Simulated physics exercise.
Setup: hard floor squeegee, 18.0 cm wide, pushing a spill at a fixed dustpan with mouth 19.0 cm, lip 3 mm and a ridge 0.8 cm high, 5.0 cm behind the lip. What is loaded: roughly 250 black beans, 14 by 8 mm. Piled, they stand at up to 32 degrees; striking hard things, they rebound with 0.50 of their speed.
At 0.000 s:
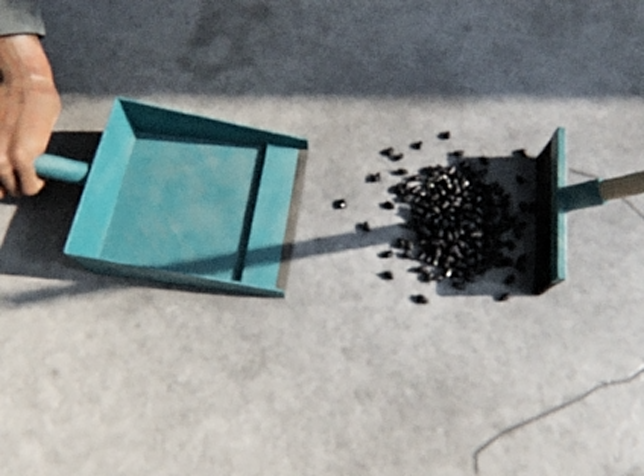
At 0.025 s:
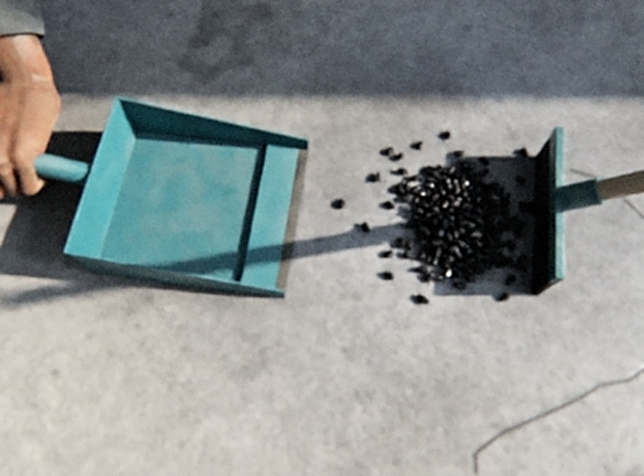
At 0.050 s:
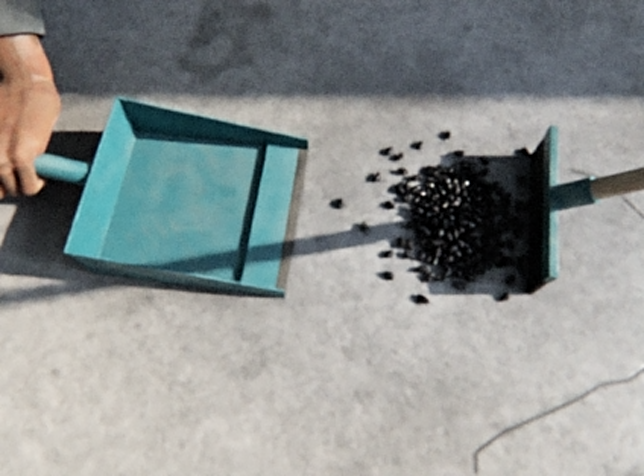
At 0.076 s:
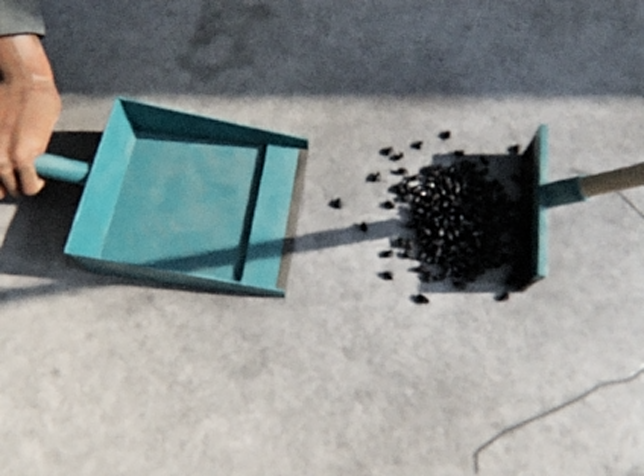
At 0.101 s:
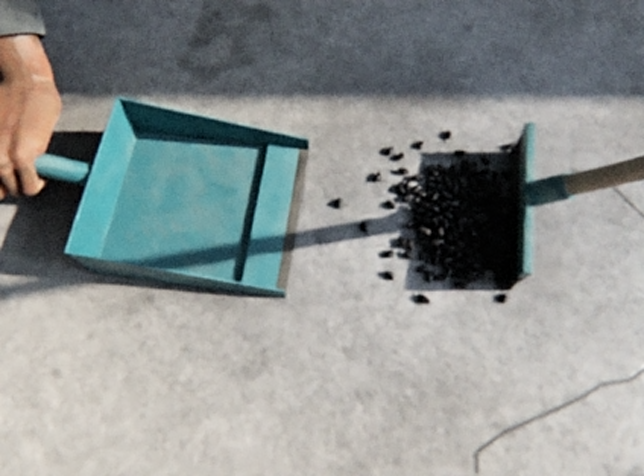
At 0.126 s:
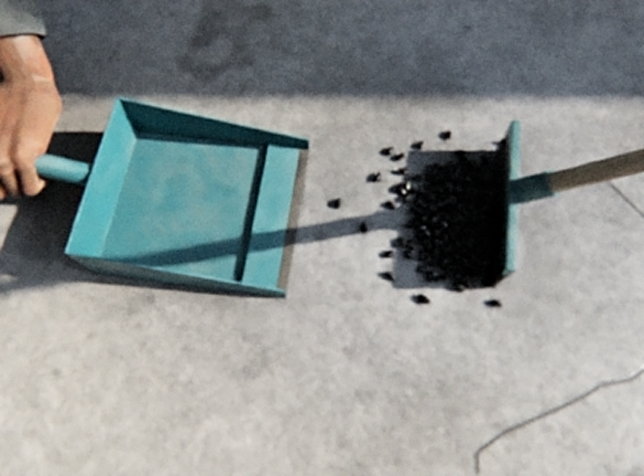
On a grey floor, a hand held a teal dustpan still on the left while a teal blade on a wooden handle slid left into a heap of shiny black beans, bunching them together.
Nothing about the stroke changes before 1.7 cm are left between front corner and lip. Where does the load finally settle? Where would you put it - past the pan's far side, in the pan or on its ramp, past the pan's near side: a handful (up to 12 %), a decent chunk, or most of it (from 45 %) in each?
I'd say far side: A decent chunk, pan: Most of it, near side: A handful.
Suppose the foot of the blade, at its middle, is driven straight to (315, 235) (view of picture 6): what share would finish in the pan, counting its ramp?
Share caught: Approx. 50 %.
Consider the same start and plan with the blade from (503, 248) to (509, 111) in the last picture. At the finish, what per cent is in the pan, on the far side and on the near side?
That ends as pan 15, far 40, and near 0.
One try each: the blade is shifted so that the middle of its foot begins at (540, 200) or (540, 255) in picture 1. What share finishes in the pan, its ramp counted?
I'd put it near 40 per cent for the first and near 55 per cent for the second.
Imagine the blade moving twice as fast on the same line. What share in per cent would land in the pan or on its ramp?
Near 60 %.
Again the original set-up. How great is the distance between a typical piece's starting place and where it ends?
I'd say close to 22 cm.
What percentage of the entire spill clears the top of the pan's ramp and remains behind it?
Around 20 percent.
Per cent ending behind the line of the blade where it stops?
Roughly 15 in a hundred.
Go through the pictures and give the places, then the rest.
In the first picture, blade from (557, 279) to (557, 136), moved 0.0 cm, 0 of the pieces shifted so far; middle of the pieces at (456, 220); pan at (190, 207).
In the second picture, blade from (555, 278) to (556, 135), moved 0.2 cm, 0 of the pieces shifted so far; middle of the pieces at (456, 220).
In the third picture, blade from (549, 277) to (550, 134), moved 0.8 cm, 2 of the pieces shifted so far; middle of the pieces at (456, 220).
In the fourth picture, blade from (538, 275) to (541, 133), moved 1.9 cm, 12 of the pieces shifted so far; middle of the pieces at (456, 220).
In the fifth picture, blade from (524, 273) to (528, 131), moved 3.4 cm, 65 of the pieces shifted so far; middle of the pieces at (456, 220).
In the sixth picture, blade from (508, 270) to (513, 129), moved 5.1 cm, 160 of the pieces shifted so far; middle of the pieces at (451, 219); pan at (191, 207). Its pace works out near 0.67 m/s, heading 2 degrees away from the viewer's side.
After 0.29 s, middle of the blade 12 cm from the lip; 0 % over the lip, far side 15 %, near side 0 %.
After 0.40 s, middle of the blade 5 cm from the lip; 5 % over the lip, far side 20 %, near side 5 %.
After 0.64 s, middle of the blade 2 cm from the lip; 50 % over the lip, far side 20 %, near side 5 %.
In the end, at 2.3 s, far side 20 %, pan 50 %, near side 5 %, in front of the lip or behind the blade 25 %.
